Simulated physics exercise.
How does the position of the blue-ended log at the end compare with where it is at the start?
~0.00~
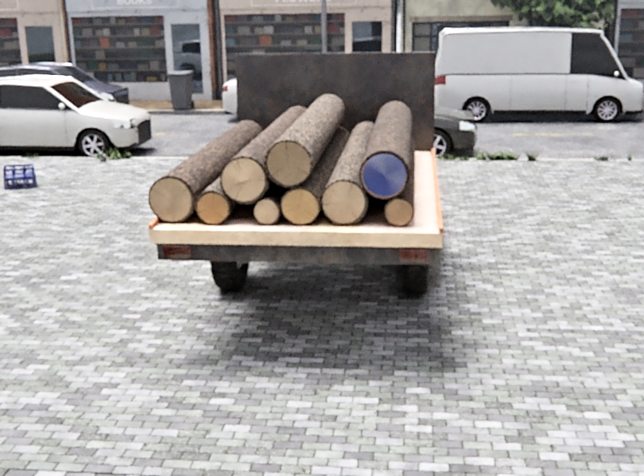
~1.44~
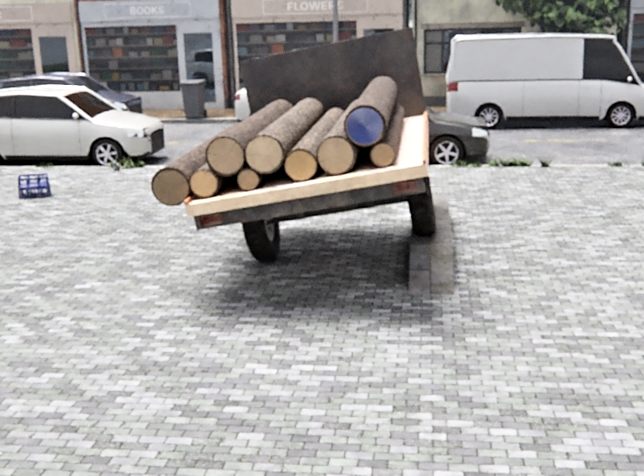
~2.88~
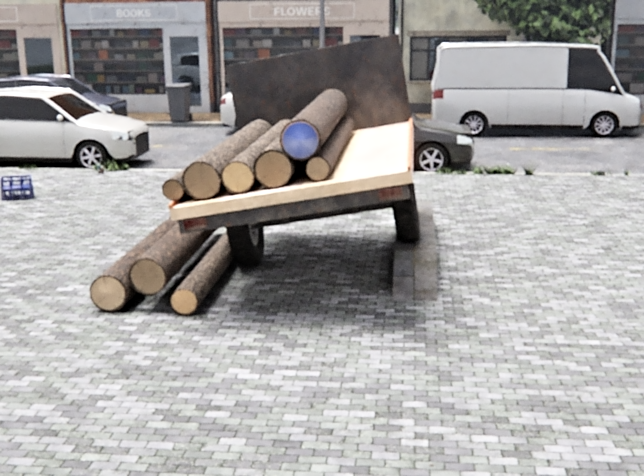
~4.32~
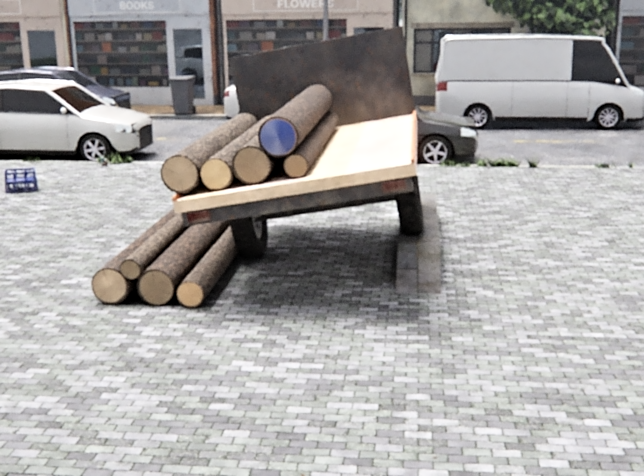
It starts toward the right side of the trailer's deck and ends clearly farther left and slightly higher in view, still resting on other logs on the deck.
